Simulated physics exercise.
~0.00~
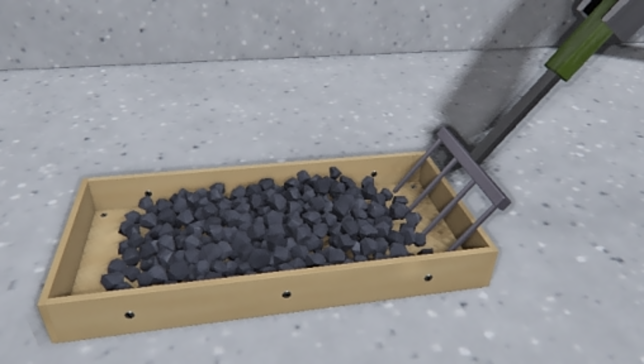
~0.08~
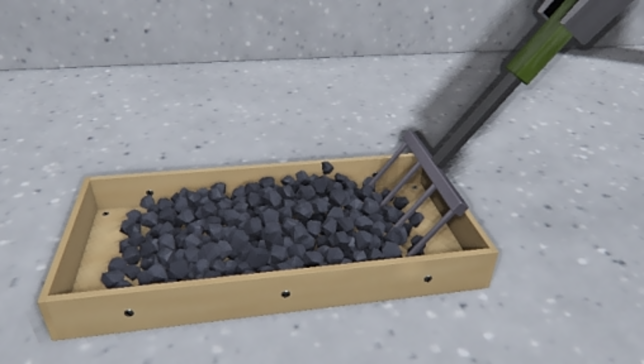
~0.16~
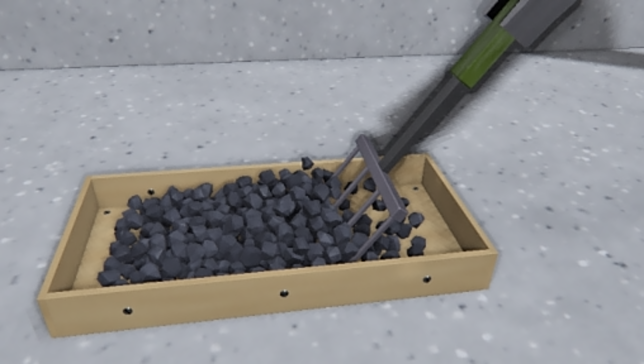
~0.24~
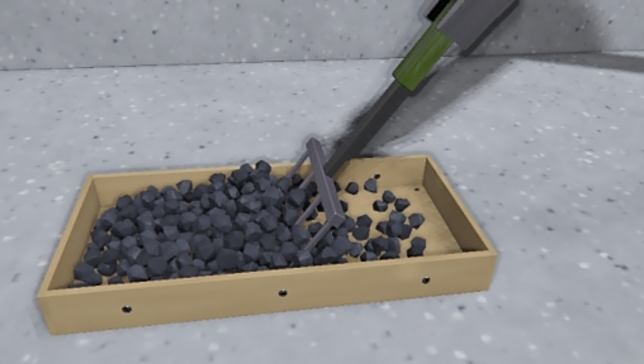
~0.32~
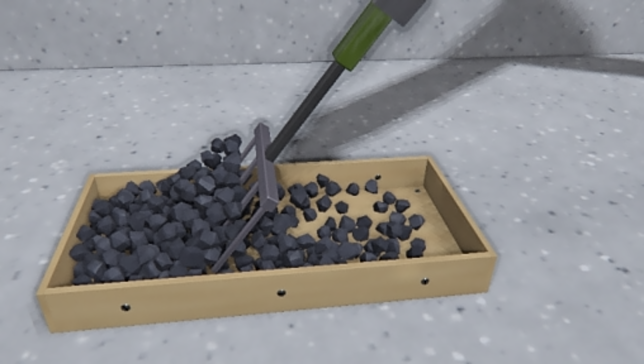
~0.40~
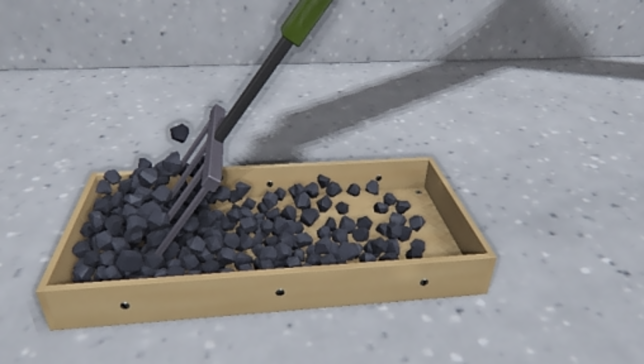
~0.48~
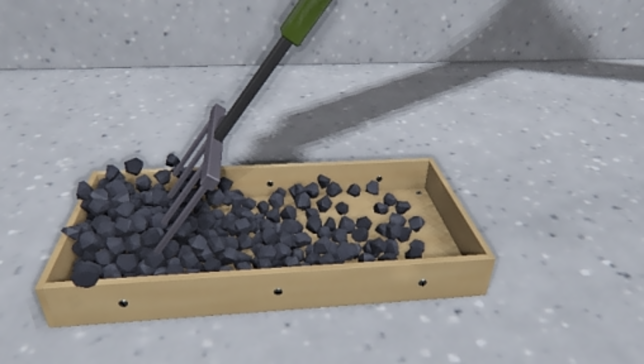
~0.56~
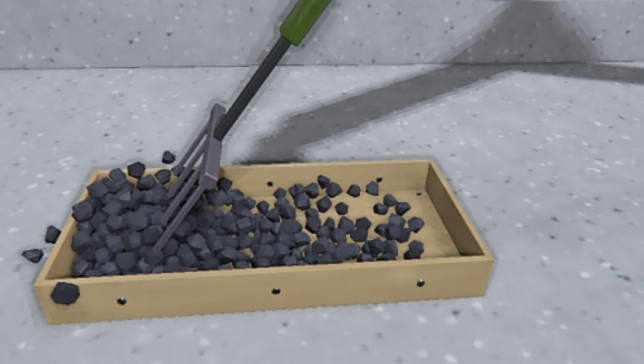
The clip shows a mechanical arm dragging a tined, comb-like tool leftward through dark pebbles in a shallow tan tray, heaping them at the left end, where the tool stops and a few pebbles tumble over the edge while most stay inside.
